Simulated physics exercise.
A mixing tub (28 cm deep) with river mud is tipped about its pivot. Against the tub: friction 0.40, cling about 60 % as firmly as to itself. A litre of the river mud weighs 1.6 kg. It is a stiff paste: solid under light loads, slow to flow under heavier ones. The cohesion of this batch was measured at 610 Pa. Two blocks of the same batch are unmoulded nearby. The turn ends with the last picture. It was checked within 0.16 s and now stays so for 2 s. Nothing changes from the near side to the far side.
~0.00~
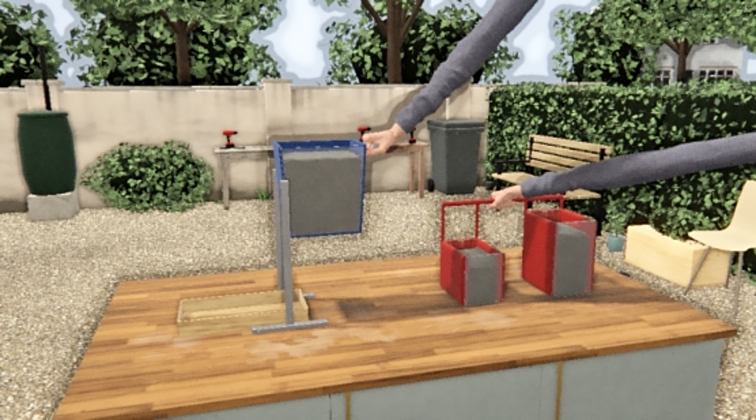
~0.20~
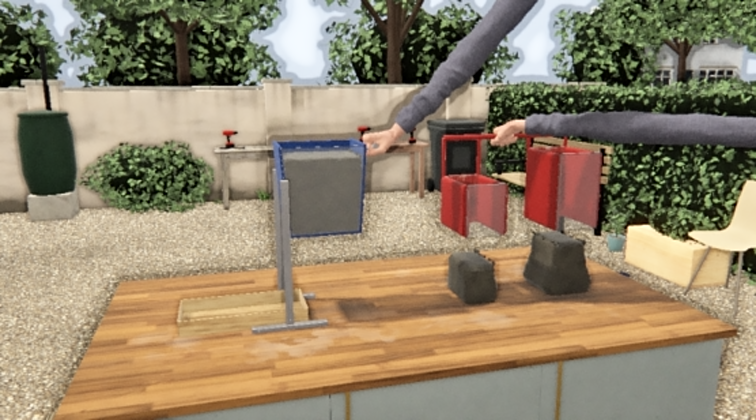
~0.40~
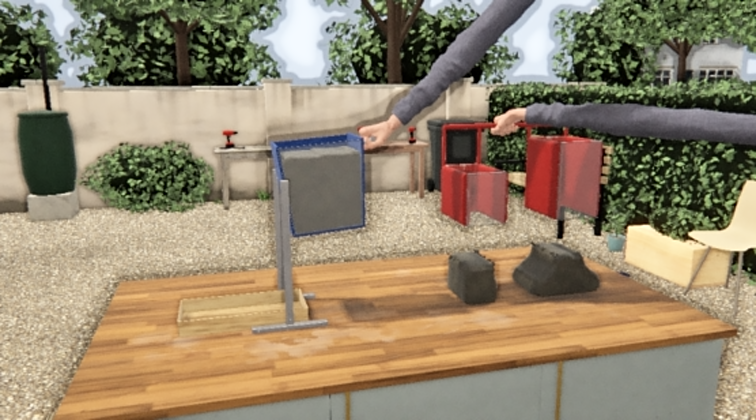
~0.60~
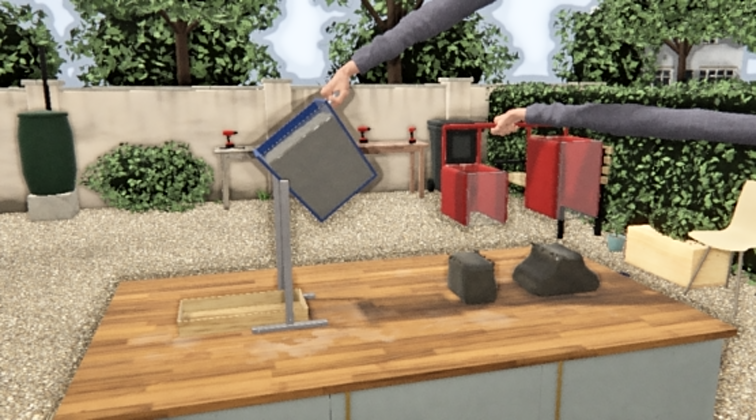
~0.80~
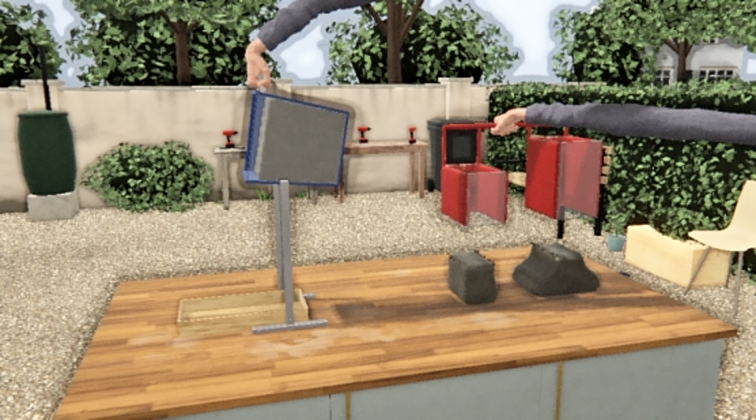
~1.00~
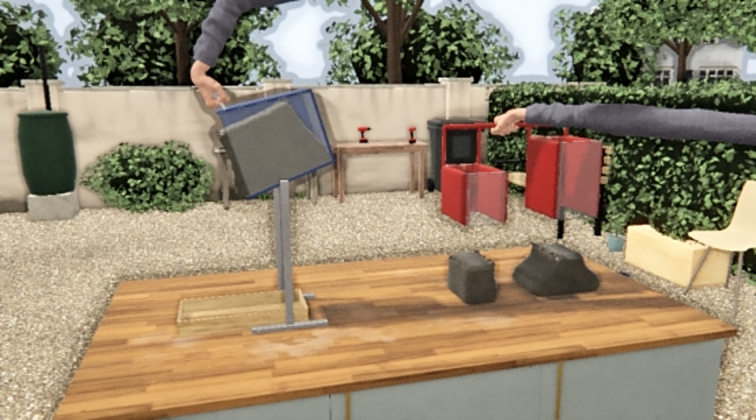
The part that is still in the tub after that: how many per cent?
Expect roughly 0 %.
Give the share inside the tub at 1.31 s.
Some 25 per cent.
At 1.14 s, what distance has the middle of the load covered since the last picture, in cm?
Some 12 cm.
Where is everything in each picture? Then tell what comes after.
The first picture shows handle-side rim at (364, 145), tilt 0 degrees; crest of the river mud at (293, 160); block heights 15 cm, 23 cm (left to right).
The second picture shows handle-side rim at (364, 145), tilt 0 degrees; crest of the river mud at (293, 160); block heights 14 cm, 19 cm (left to right).
The third picture shows handle-side rim at (361, 139), tilt 4 degrees; crest of the river mud at (354, 153); block heights 14 cm, 15 cm (left to right).
The fourth picture shows handle-side rim at (325, 103), tilt 38 degrees; crest of the river mud at (328, 118); block heights 14 cm, 15 cm (left to right).
The fifth picture shows handle-side rim at (256, 95), tilt 81 degrees; crest of the river mud at (276, 101); block heights 14 cm, 15 cm (left to right).
The sixth picture shows handle-side rim at (219, 115), tilt 107 degrees; crest of the river mud at (284, 104); block heights 14 cm, 15 cm (left to right).
After 1.14 s, the tub is at 107 degrees and holds 54 %.
After 1.31 s, the tub is at 107 degrees and holds 23 %.
After 1.48 s, the tub is at 107 degrees and holds 0 %.
After 1.65 s, the tub is at 107 degrees and holds 0 %.
After 3.00 s, the tub is at 107 degrees and holds 0 %.
